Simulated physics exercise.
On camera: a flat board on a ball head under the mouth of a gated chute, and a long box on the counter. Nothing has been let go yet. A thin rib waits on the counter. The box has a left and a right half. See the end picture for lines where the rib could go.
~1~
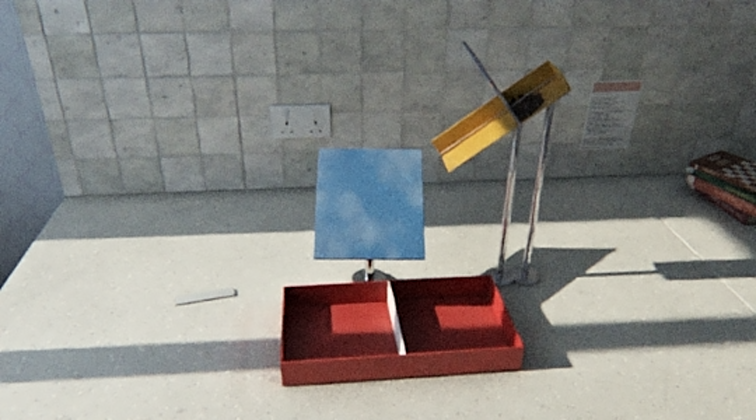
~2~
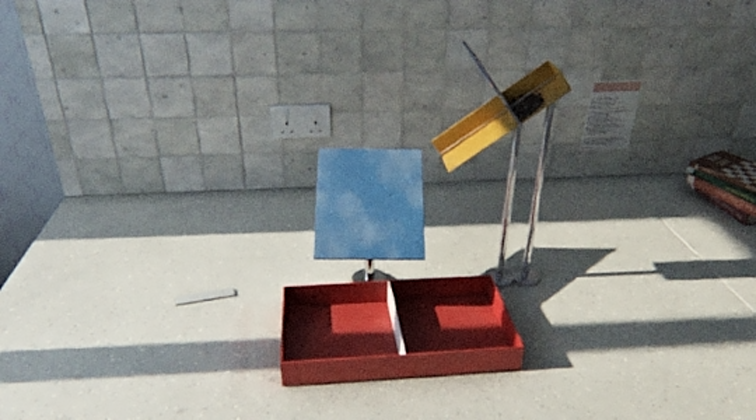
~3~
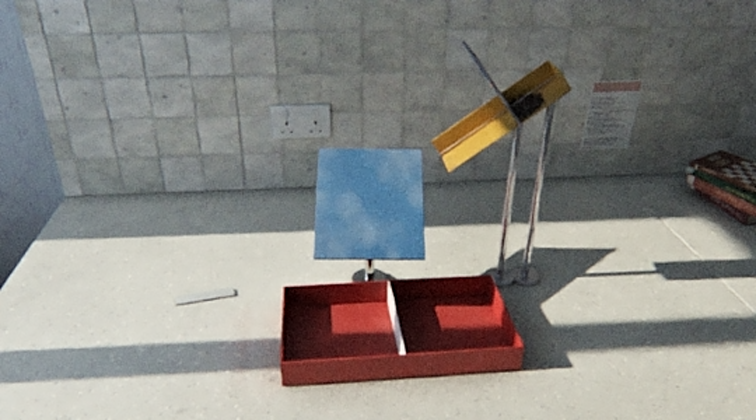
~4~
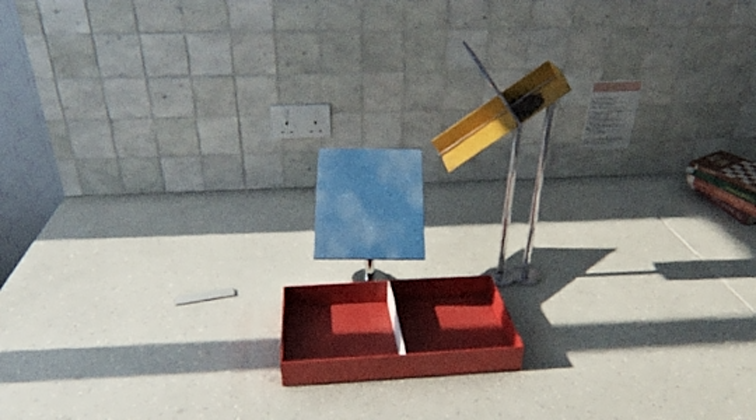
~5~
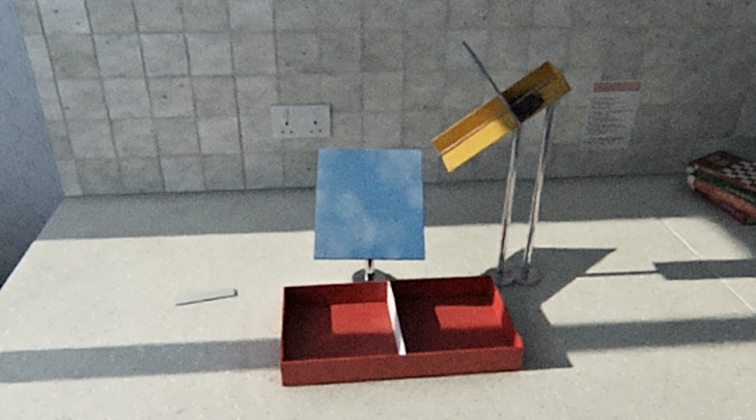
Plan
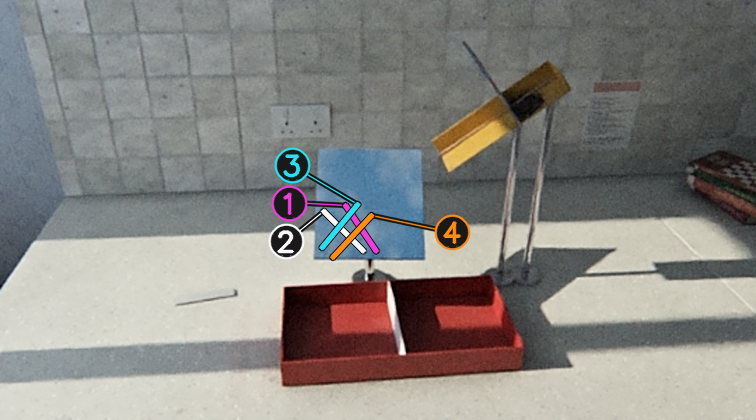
Nothing visibly moves on the pale counter, where a blue board on a stand tilts behind a divided red box, a yellow chute on metal posts slopes down toward the left, and a thin strip lies at left.
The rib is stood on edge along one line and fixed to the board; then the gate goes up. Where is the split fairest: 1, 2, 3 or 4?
Go for 1.
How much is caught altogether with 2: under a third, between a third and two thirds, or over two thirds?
Line 2 gives over two thirds.
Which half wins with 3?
Left.
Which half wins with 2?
The left half.
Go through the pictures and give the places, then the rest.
In the first frame, load behind the gate near (523, 109), allspice berries; lip of the chute near (446, 164), sloping fairly steeply.
In the second frame, middle of the board near (370, 201), tilted fairly steeply; middle of its low edge near (369, 259); of its high edge near (370, 149).
In the third frame, front corners of the box near (281, 363) and (524, 347); front end of its middle wall near (405, 355).
In the fourth frame, middle of the load near (523, 109); lip near (446, 164).
In the fifth frame, middle of the load near (523, 109); lip near (446, 164).
On the marked copy, line 1 from (345, 205) to (376, 251); line 2 from (323, 211) to (363, 250); line 3 from (357, 204) to (322, 247); line 4 from (371, 215) to (332, 257).
With 1, of what is caught, close to half in the left half, close to half in the right.
With 2, of what is caught, the bulk in the left half, close to a quarter in the right.
With 3, of what is caught, all but a few in the left half, a small share in the right.
With 4, of what is caught, all but a few in the left half, a small share in the right.
